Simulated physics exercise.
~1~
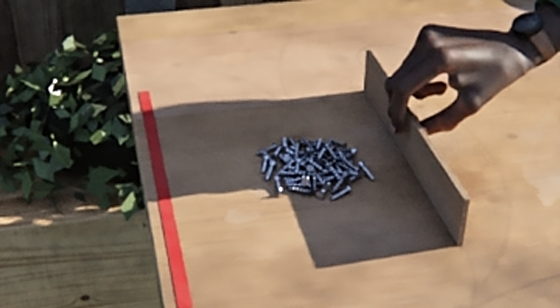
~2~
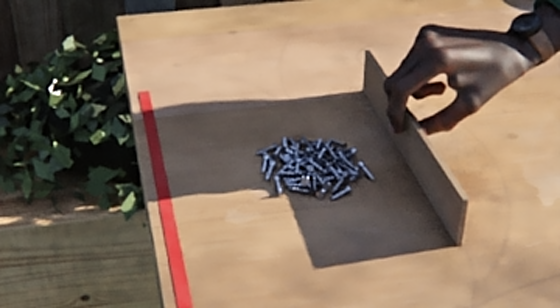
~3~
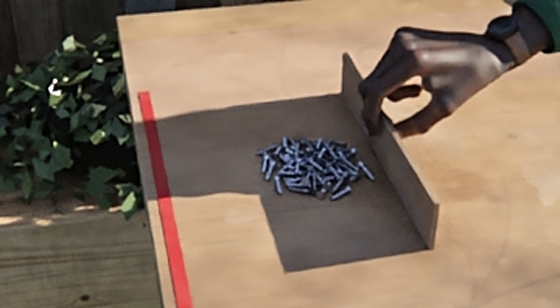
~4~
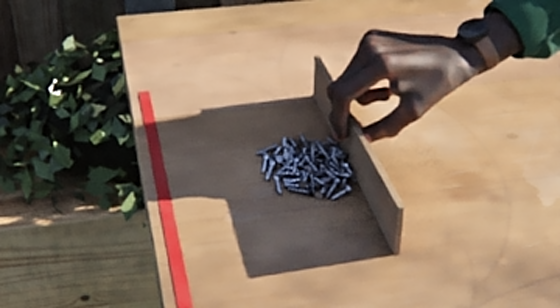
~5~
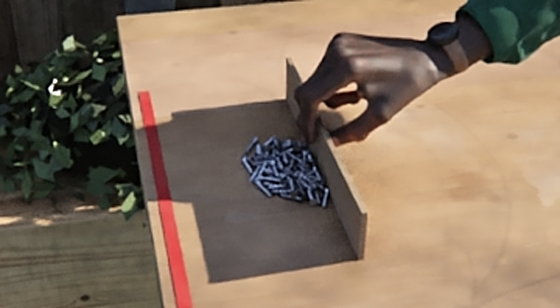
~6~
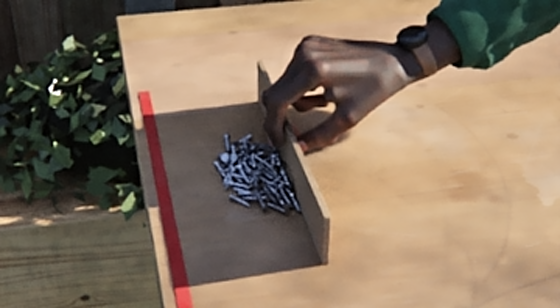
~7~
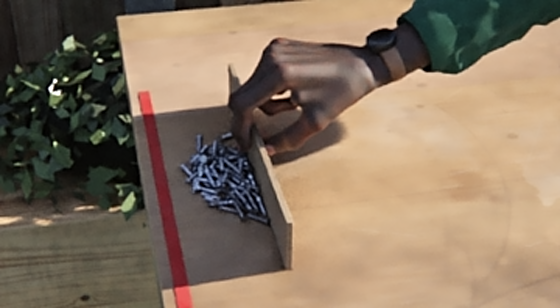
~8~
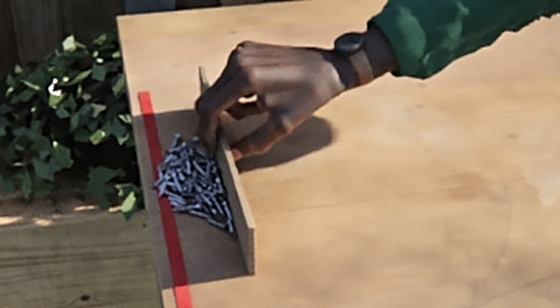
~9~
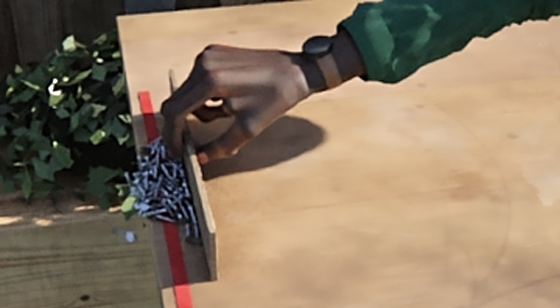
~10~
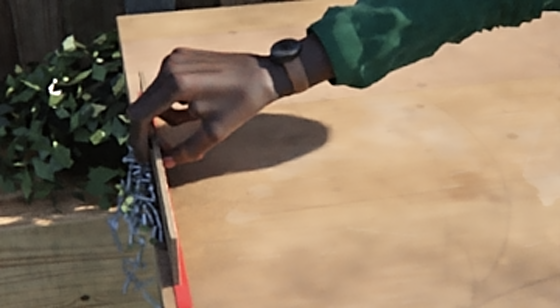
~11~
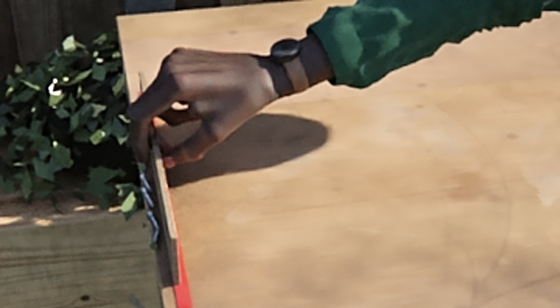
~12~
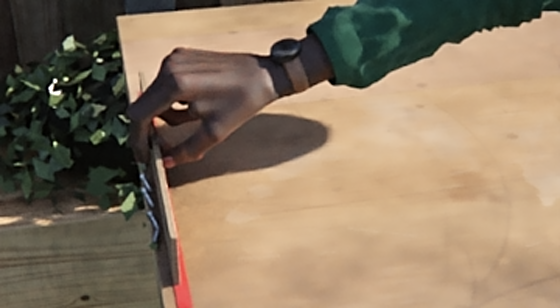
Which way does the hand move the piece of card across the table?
The hand slides the piece of card to the left, towards the red tape.
At first, a hand holds an upright piece of card on a wooden table, to the right of a heap of small grey metal pieces, with a strip of red tape near the left edge. The card then slides left, reaches the heap and pushes it along. The heap bunches up against the card, crosses the red tape and begins to spill over the edge beside some ivy. The card stops at the tape as most of the pieces drop off. In the end, the hand holds the card still, with only a few pieces left at the edge.
